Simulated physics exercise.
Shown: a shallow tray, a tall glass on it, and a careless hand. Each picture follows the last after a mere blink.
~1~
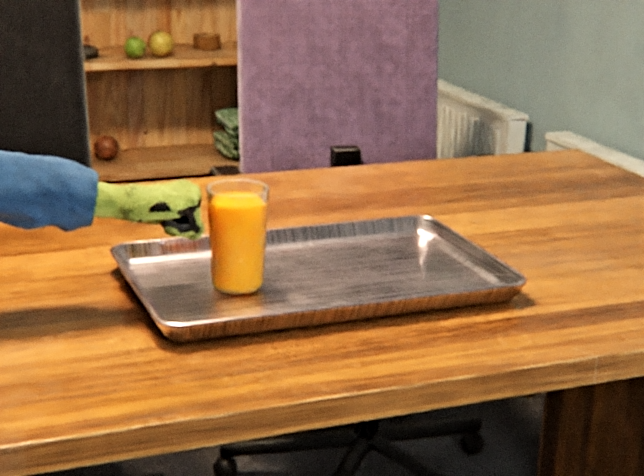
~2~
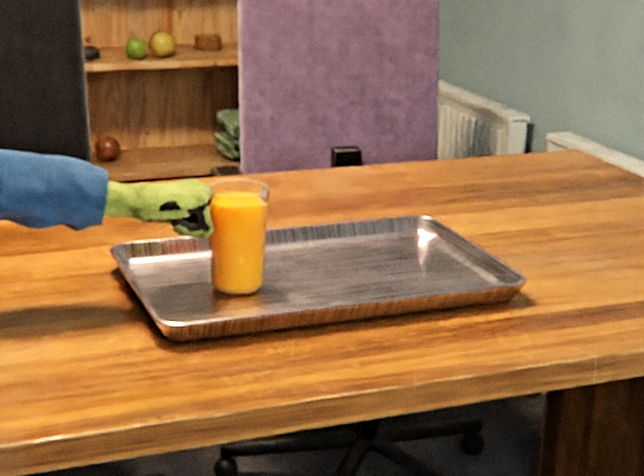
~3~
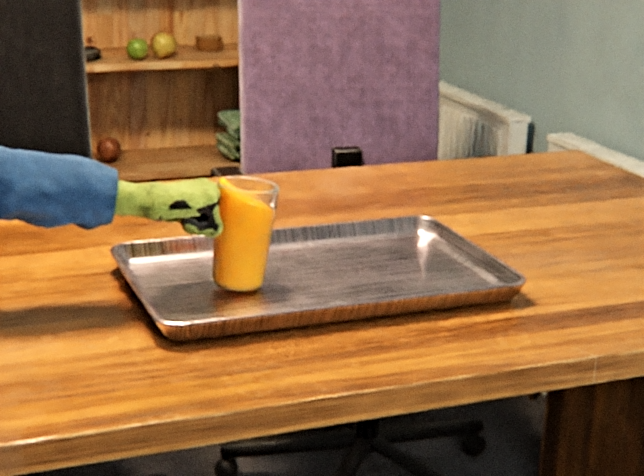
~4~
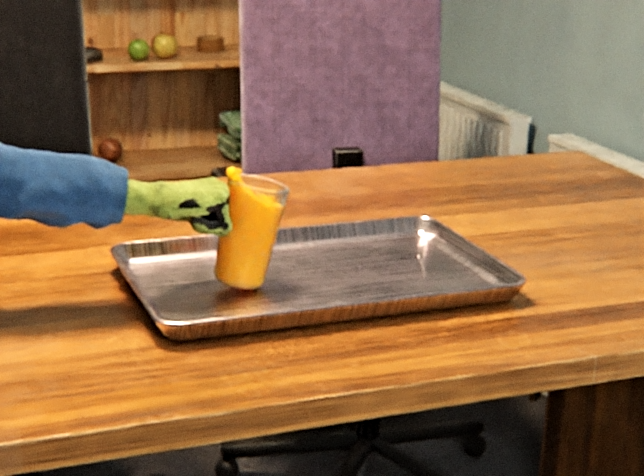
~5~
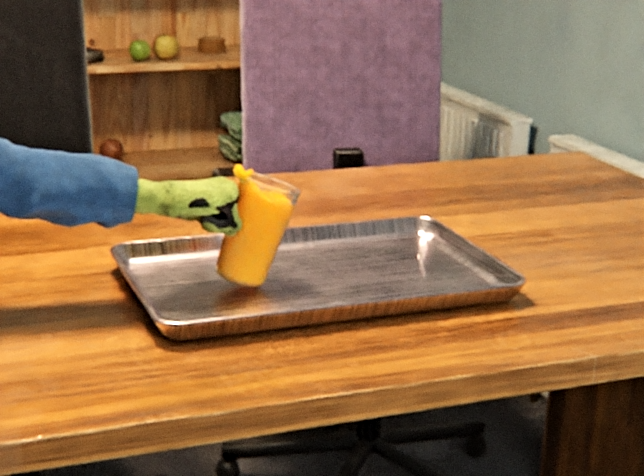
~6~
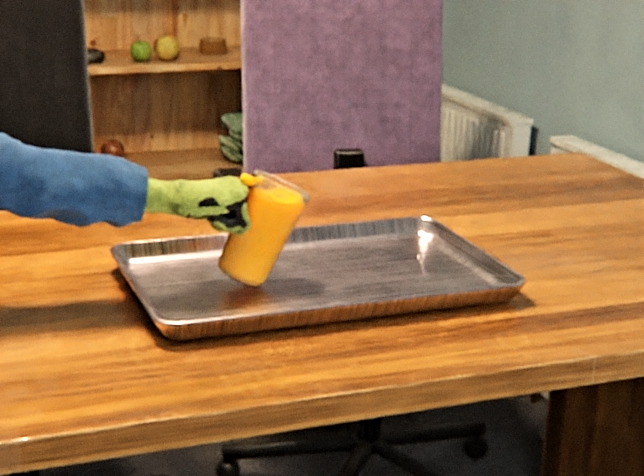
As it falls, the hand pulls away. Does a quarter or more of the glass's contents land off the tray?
Yes.
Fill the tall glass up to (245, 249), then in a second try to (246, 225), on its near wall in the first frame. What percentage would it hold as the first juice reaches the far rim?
55 % and 60 %.
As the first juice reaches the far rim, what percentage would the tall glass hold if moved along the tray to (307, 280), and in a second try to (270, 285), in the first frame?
Spot one gives 75 percent, spot two gives 65 percent.
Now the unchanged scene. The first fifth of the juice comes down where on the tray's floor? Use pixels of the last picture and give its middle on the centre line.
I'd mark it somewhere close to pixel (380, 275).
A moment on, the tall glass is falling and 94 per cent is in the glass, 0 on the tray and 6 above or beyond its rim.
Next, the tall glass lies on its side and 61 per cent is in the glass, 33 on the tray and 6 above or beyond its rim.
Then the tall glass lies on its side and 35 per cent is in the glass, 44 on the tray and 20 above or beyond its rim.
Later the tall glass lies on its side and 19 per cent is in the glass, 45 on the tray and 36 above or beyond its rim.
Finally, 64 per cent is held by tray and glass, 36 is off the tray.
